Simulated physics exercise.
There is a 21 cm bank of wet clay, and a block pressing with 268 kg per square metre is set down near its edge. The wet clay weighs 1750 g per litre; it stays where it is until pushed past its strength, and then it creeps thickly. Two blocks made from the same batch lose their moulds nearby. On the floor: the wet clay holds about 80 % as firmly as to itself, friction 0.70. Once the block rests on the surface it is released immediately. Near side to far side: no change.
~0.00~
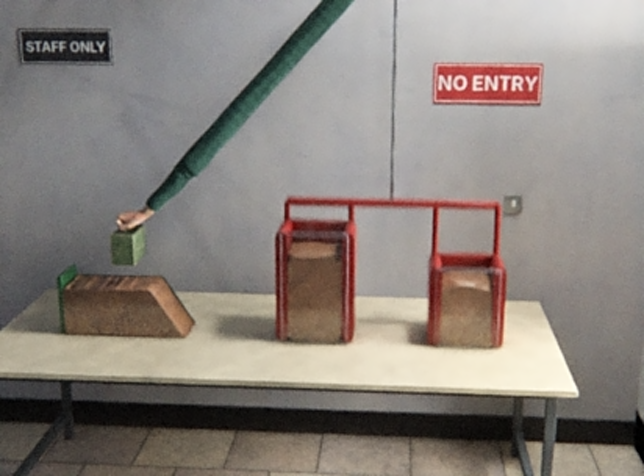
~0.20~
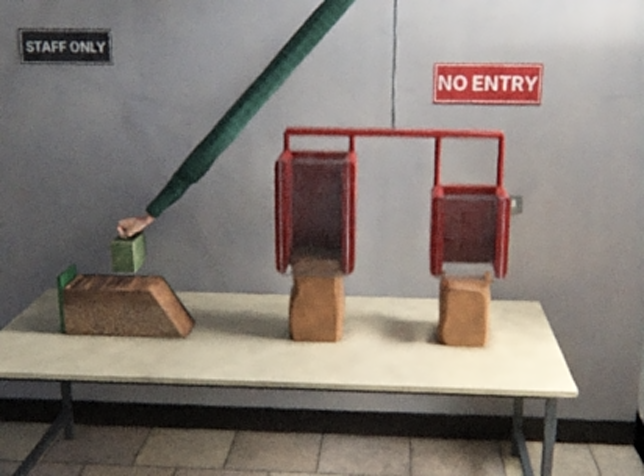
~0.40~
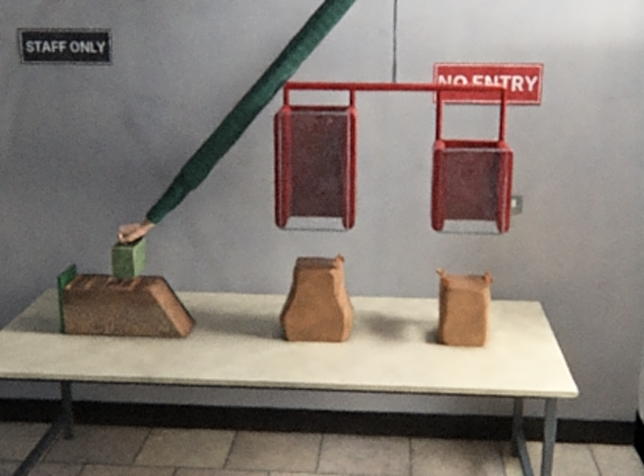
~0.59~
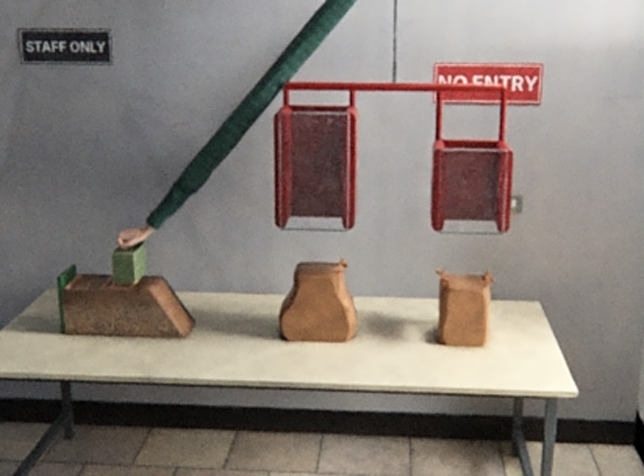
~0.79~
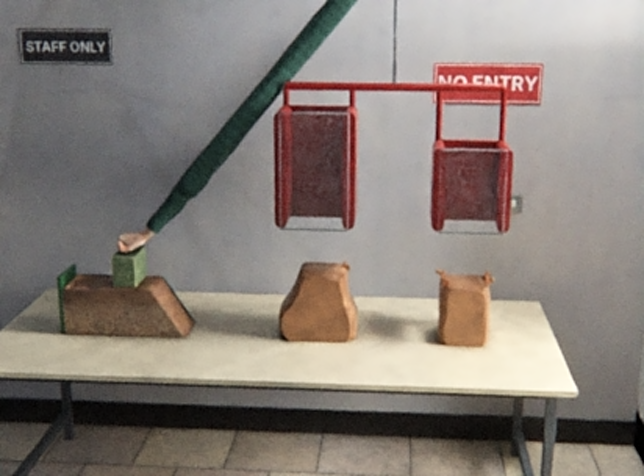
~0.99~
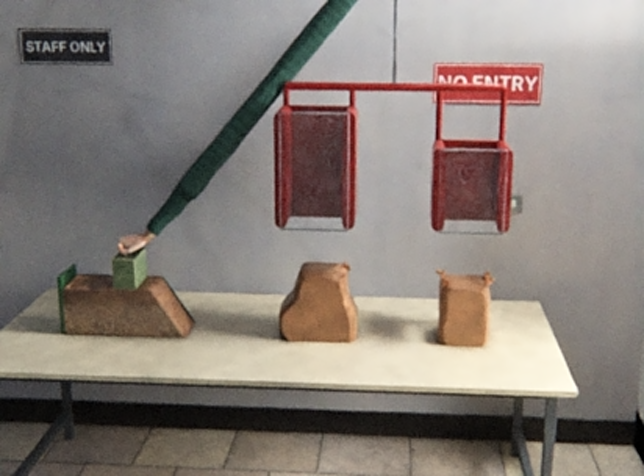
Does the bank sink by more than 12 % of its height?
No.
After 1.14 s, the block is down by 1 % of the bank's height and stands upright.
After 1.32 s, the block is down by 1 % of the bank's height and stands upright.
After 1.50 s, the block is down by 1 % of the bank's height and stands upright.
After 1.68 s, the block is down by 1 % of the bank's height and stands upright.
After 2.52 s, at the end, the block is down by 1 % of the bank's height and stands upright.
